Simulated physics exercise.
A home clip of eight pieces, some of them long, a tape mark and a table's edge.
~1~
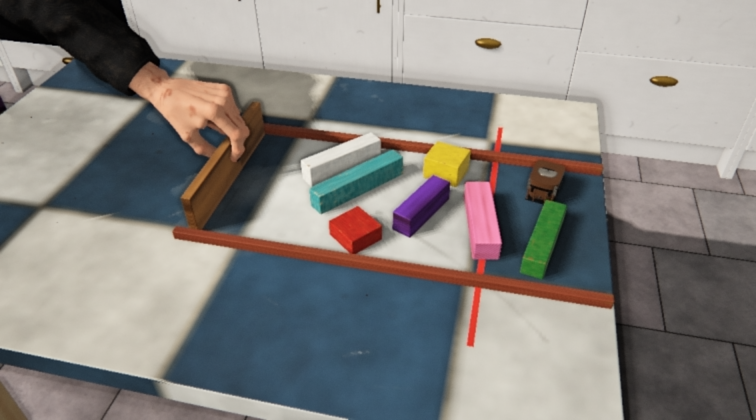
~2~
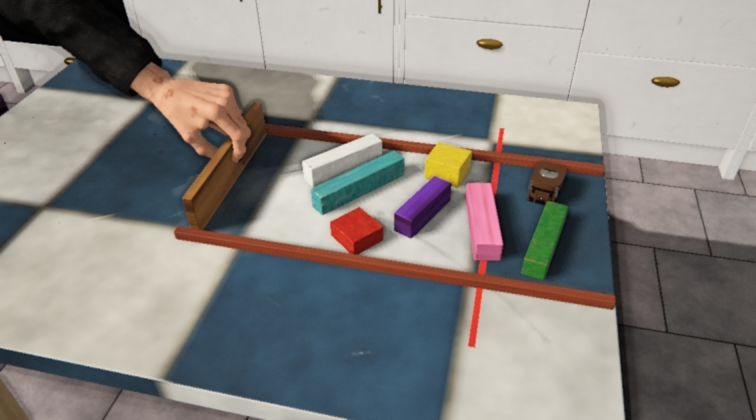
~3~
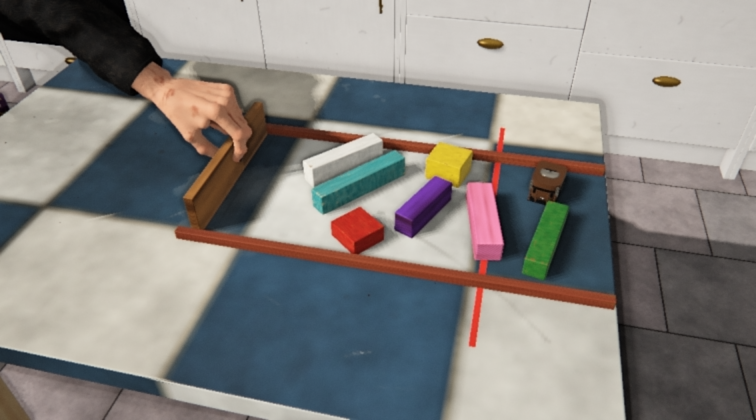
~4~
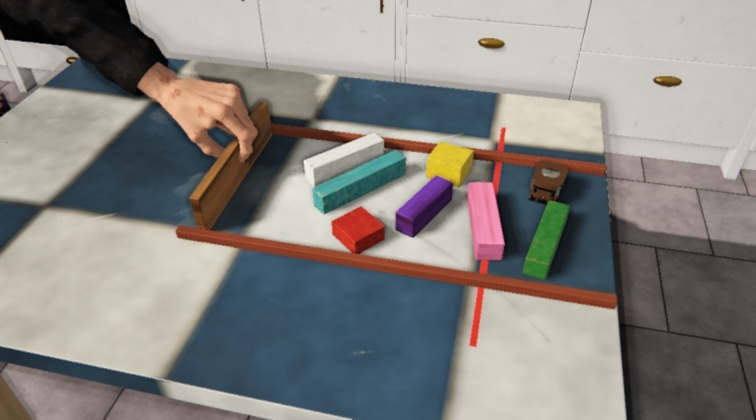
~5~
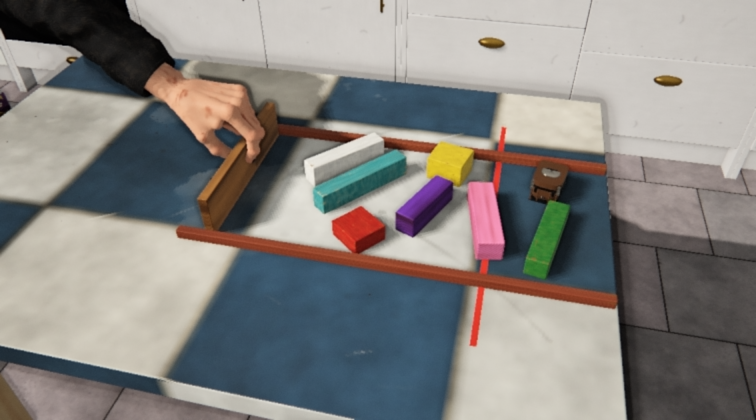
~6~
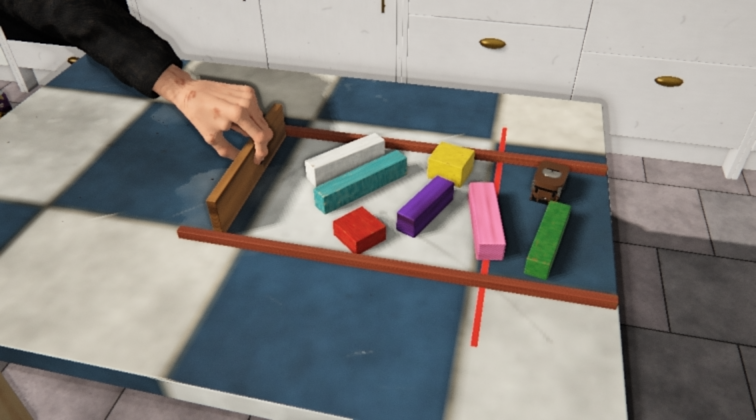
The video shows a hand holding a wooden board upright on a checkered table, then sliding it slightly to the right between two reddish strips, while the colored blocks, the small brown object and the red line stay essentially still.
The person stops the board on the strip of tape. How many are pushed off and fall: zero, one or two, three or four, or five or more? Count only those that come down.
Outcome: The number that fall off is zero.
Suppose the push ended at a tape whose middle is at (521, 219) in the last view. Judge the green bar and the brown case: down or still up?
The green bar tumbles off, the brown case drops off.
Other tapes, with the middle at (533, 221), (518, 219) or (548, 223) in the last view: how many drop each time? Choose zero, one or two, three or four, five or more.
One after another: One to two; one or two; 3 or 4.
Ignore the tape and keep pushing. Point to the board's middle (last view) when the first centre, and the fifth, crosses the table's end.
First at (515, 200), next at (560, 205).
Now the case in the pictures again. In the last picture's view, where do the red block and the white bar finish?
The red block stops around (506, 262); the white bar around (506, 180).
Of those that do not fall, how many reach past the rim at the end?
The number is 0.
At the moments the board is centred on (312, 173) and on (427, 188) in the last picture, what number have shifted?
At the one place 1, at the other 6.
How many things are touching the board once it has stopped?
The number is 2.
Soon after, none off yet; green bar at rest near (549, 238); brown case at rest near (549, 184); pink stick at rest near (486, 219).
After that, none off yet; green bar at rest near (549, 238); brown case at rest near (549, 184); pink stick at rest near (489, 220).
In the end, the number that fall off is zero.
